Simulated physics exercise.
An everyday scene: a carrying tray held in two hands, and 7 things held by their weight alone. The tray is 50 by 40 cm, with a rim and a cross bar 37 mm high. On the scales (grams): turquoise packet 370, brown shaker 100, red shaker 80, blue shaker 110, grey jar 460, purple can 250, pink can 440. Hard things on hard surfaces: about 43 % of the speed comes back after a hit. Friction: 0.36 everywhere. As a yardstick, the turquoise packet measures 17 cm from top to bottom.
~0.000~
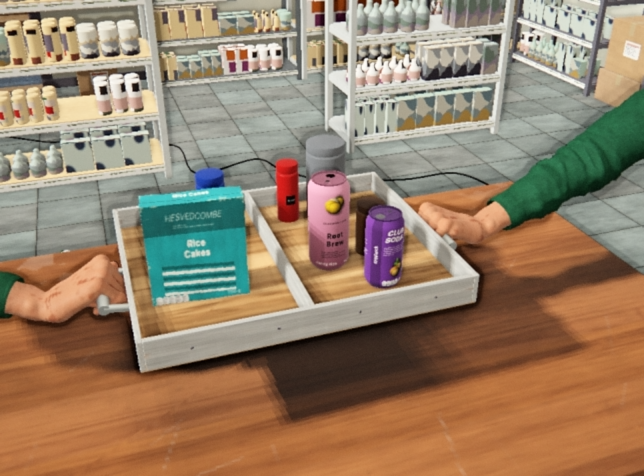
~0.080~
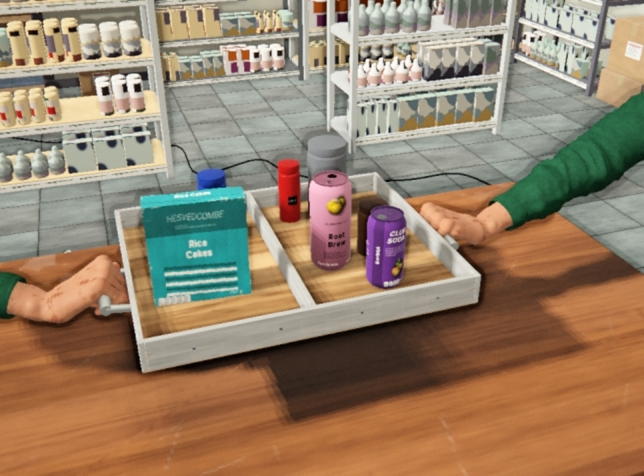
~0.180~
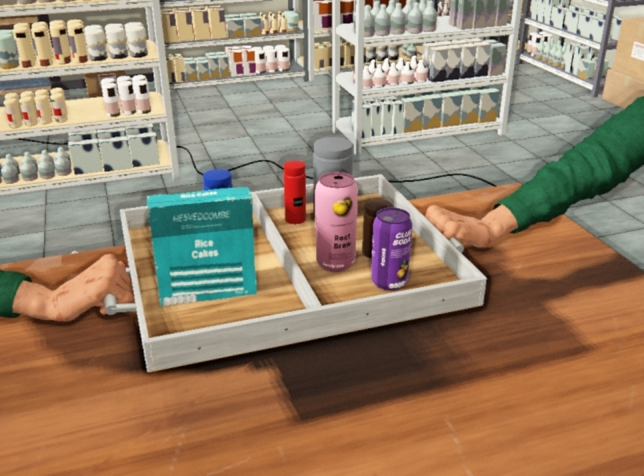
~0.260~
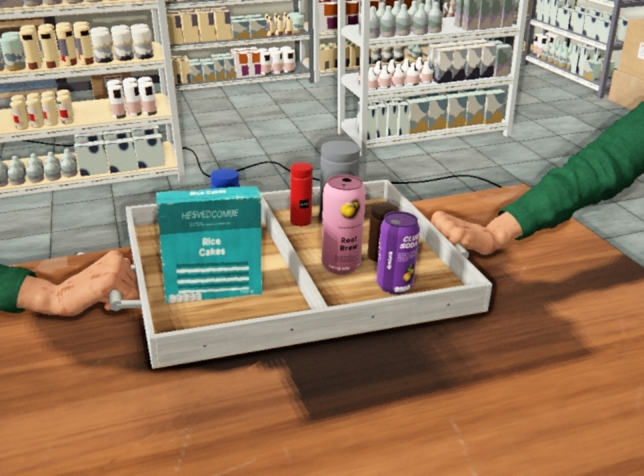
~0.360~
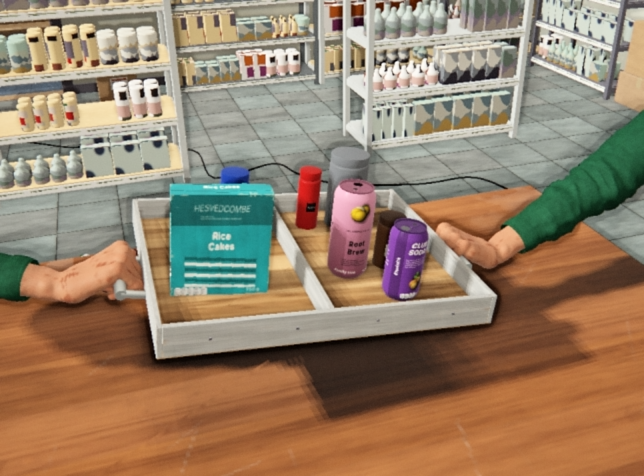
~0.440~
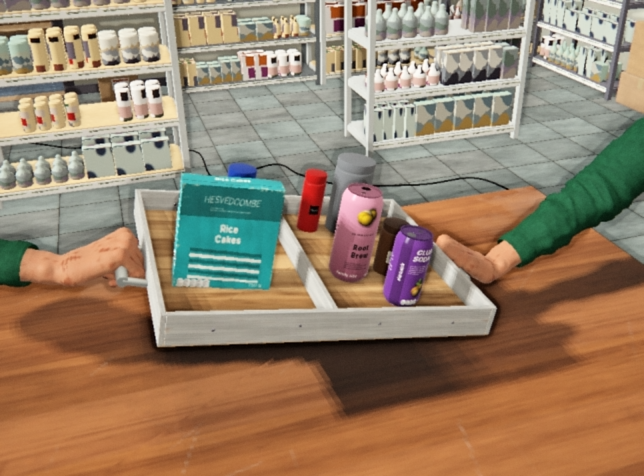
At first, two hands hold a white-rimmed wooden tray level above a table, carrying a turquoise packet, pink and purple cans, and several other containers. Then the right hand opens and lowers as the tray tilts gently down to the right, and the packet and cans lean slightly with it.
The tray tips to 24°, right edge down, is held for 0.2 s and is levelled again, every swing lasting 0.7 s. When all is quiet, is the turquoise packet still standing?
The turquoise packet stays upright.
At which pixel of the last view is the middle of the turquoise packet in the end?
Near (254, 247).
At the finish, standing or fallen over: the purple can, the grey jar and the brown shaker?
The purple can keeps standing; the grey jar stays upright; the brown shaker stays upright.
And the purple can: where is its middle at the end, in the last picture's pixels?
At about (452, 244).
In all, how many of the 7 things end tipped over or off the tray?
In all, 1.
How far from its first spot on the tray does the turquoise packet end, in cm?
Some 6 cm.
By 0.84 s, tilt 24°, right edge down; turquoise packet 3 cm from its spot near (263, 220); red shaker rocked 19° off its seat; blue shaker 3 cm from its spot.
By 1.04 s, tilt 24°, right edge down; turquoise packet 6 cm from its spot near (280, 226); red shaker rocked 57° off its seat; blue shaker rocked 7° off its seat.
By 1.24 s, tilt 18°, right edge down; turquoise packet 6 cm from its spot near (273, 230); red shaker on its side; grey jar rocked 13° off its seat.
By 1.64 s, tray level; turquoise packet 6 cm from its spot near (255, 247); red shaker on its side; pink can rocked 3° off its seat.
When it is over (2.4 s), lying over on the tray, red shaker; not toppled but over 5 cm from the start, turquoise packet, brown shaker, grey jar, purple can and pink can; blue shaker within 5 cm of the start. End places, in pixels of the last picture, turquoise packet near (255, 247).
